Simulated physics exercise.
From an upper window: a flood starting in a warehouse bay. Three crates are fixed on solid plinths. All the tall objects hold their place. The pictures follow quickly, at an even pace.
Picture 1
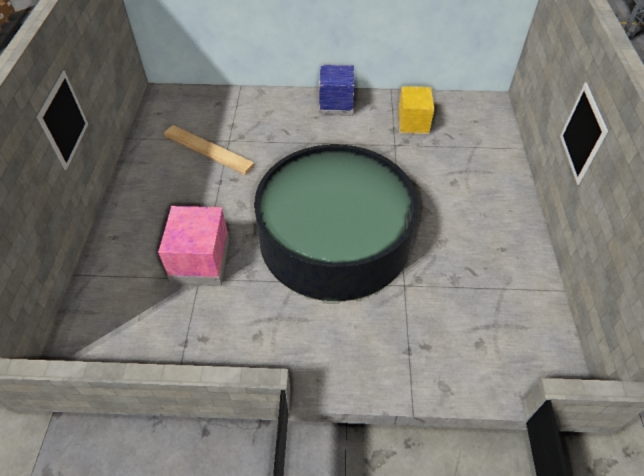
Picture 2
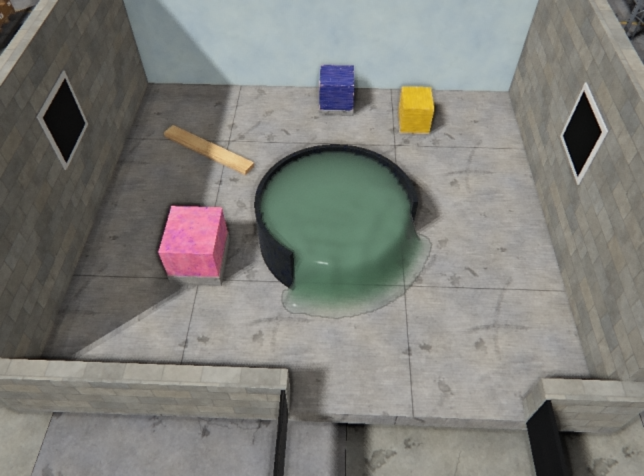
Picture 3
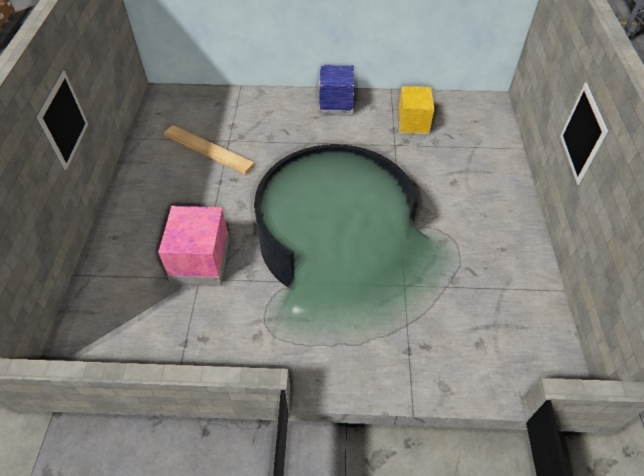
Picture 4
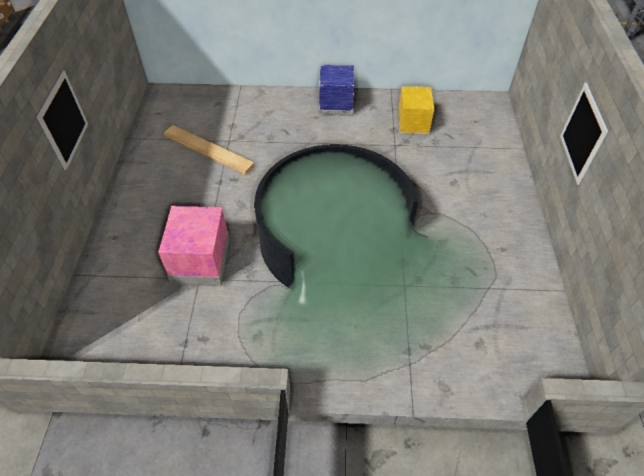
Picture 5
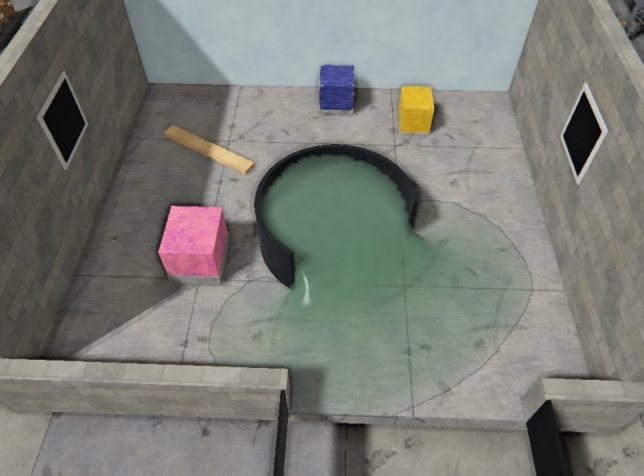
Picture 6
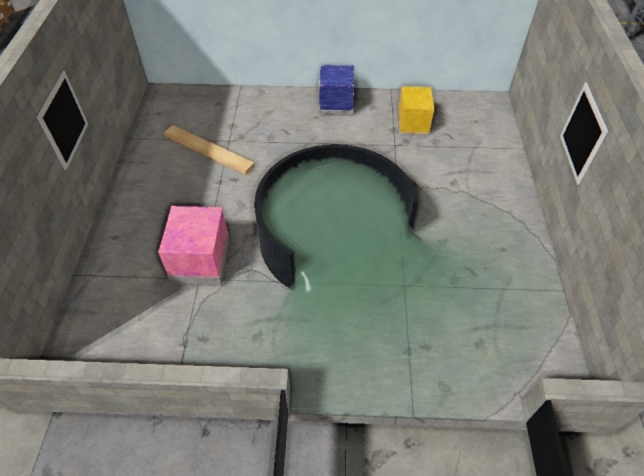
The clip opens on a round black-walled pool of still green water on a grey floor, among pink, blue and yellow blocks and a wooden plank. Water then pours through a gap in the pool's near side, and the green puddle widens steadily toward the viewer and both sides, covering much of the front floor.
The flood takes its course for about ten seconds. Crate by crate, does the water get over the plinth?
The blue crate stays dry; the pink crate stays dry; the yellow crate gets wet.
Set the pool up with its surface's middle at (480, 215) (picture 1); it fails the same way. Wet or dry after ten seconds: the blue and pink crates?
Then: The blue one keeps dry; the pink one remains dry.
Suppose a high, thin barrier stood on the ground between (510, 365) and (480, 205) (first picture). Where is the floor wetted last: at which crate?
I say the blue-painted one.
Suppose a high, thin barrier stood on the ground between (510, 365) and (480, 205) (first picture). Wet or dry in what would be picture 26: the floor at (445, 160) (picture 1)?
Verdict: Flooded.
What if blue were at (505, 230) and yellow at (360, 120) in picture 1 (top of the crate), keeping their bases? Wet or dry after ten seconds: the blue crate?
My reading: Blue crate is topped.
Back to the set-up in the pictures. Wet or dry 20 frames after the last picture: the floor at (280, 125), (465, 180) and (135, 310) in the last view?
One after the other: Free of water, under water, under water.
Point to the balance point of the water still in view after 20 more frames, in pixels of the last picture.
Close to (394, 280).
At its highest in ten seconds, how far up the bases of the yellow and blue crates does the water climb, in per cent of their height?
In turn 210 and 60 per cent.
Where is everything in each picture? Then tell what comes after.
Still water in the pool at (336, 203), in the first picture.
Water pours out at (373, 280) and has run to (416, 237), in the second picture.
Water pours out at (373, 282) and has run to (443, 238), in the third picture.
Water pours out at (372, 283) and has run to (245, 331), in the fourth picture.
The front is at a hidden place, out from the gap at (372, 284), in the fifth picture.
The front is at (559, 280), out from the gap at (372, 284), in the sixth picture.
A moment on, water covers 30 % of the floor; the blue crate not reached, the pink crate water round its plinth, the yellow crate not reached.
Next, water covers 35 % of the floor; the blue crate not reached, the pink crate water round its plinth, the yellow crate not reached.
Then, water covers 50 % of the floor; the blue crate not reached, the pink crate water round its plinth, the yellow crate not reached.
Later, water covers 70 % of the floor; the blue crate water round its plinth, the pink crate water round its plinth, the yellow crate water round its plinth.
In the end, water covers 85 % of the floor; the blue crate stayed above the water, the pink crate stayed above the water, the yellow crate was topped.
